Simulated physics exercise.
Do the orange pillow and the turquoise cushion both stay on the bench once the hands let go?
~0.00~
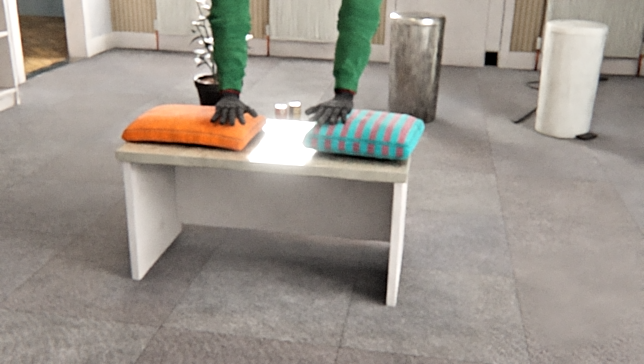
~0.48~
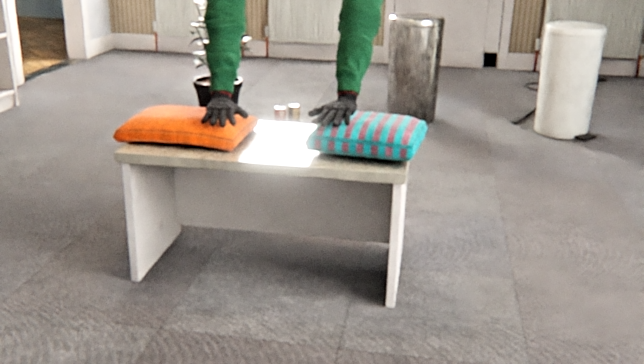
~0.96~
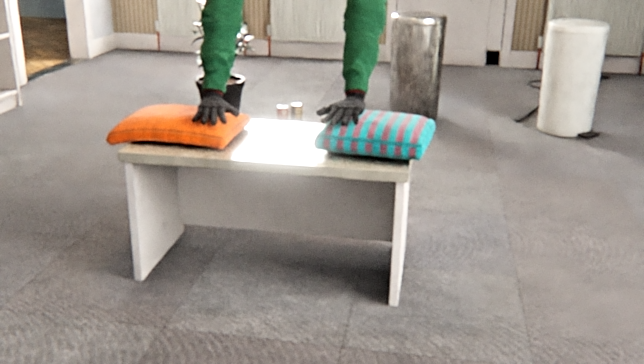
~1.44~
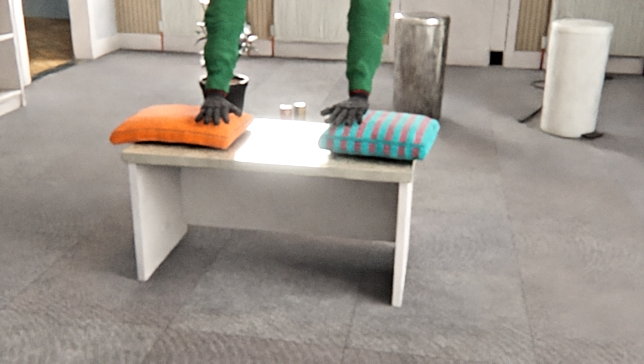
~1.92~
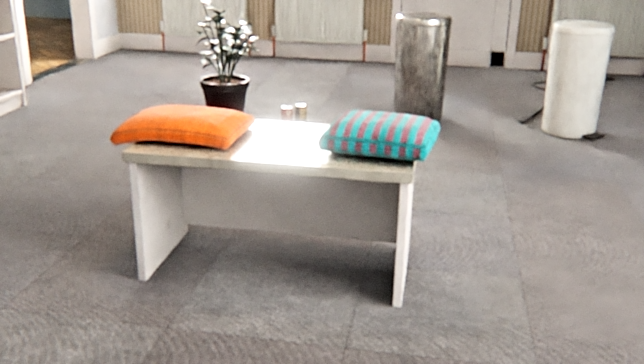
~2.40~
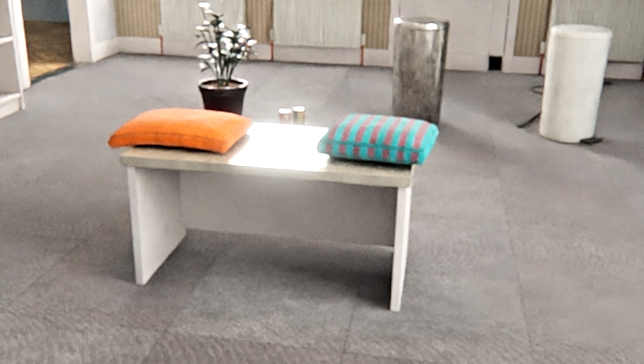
Yes, both stay. The orange pillow remains on the left end of the bench and the turquoise cushion holds its place on the right.
